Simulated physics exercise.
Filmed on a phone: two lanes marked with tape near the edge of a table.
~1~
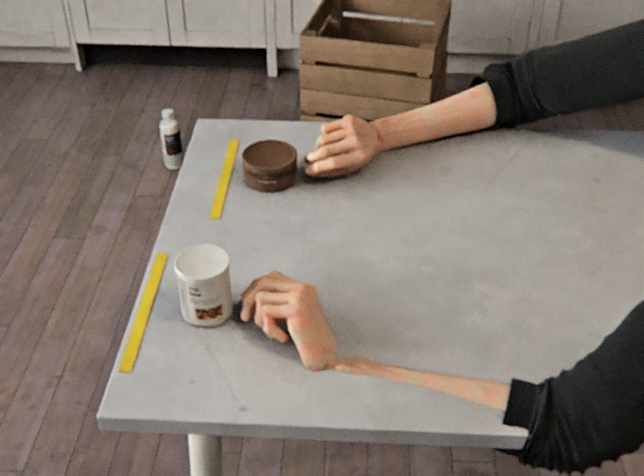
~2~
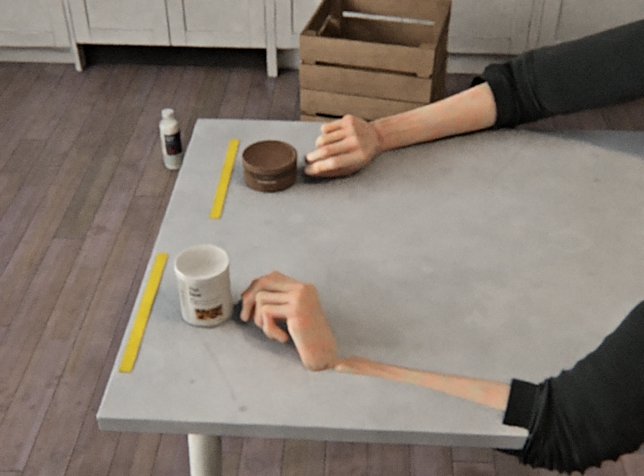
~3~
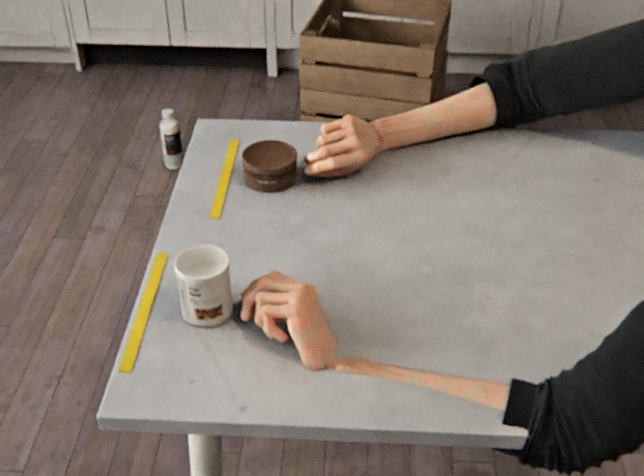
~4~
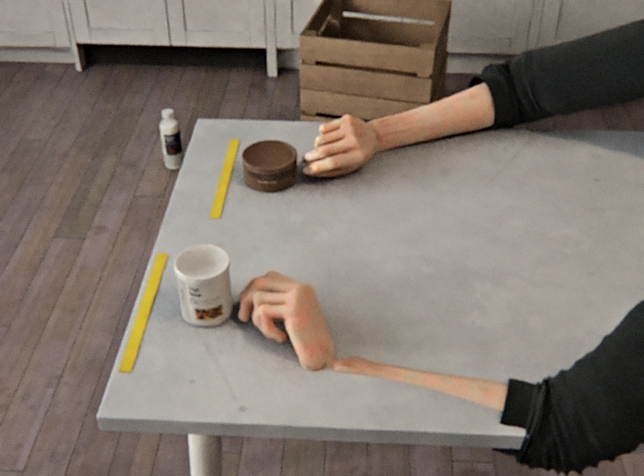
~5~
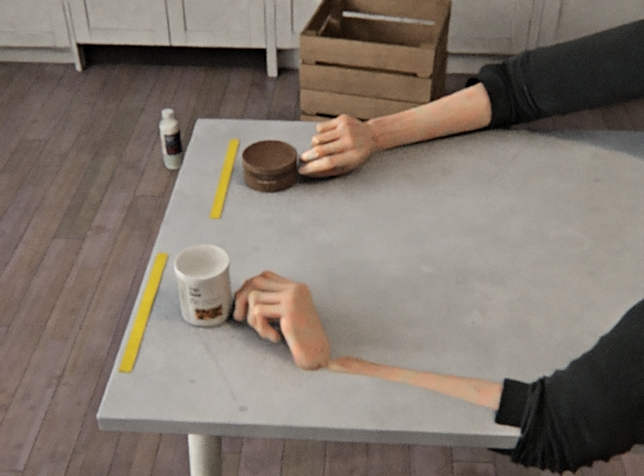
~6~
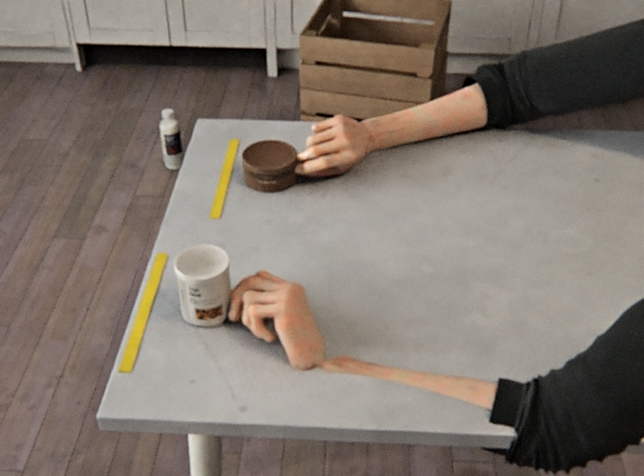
Two forearms in dark sleeves reach in from the right over a pale grey table, seen from above at an angle, in a room with a wooden floor. A brown tub sits near the far hand and a white pot near the closer one, beside yellow strips, with a small white bottle and wooden crate beyond. Both hands shift slightly left toward the containers, which stay still, as does the camera.
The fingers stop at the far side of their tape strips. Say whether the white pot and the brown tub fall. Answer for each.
The white pot goes over the edge and the brown tub stays on the table.
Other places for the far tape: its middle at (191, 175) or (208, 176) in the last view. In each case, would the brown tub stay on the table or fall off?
Try by try, it drops off; drops off.
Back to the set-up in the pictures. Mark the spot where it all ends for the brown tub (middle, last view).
Near (192, 164).
Then, 1.16 s later than the last frame, white pot tilted by 26° near (100, 291); brown tub shifted about its own width near (193, 164).
When it is over, the white pot falls off the table; the brown tub remains on top, near (192, 164).
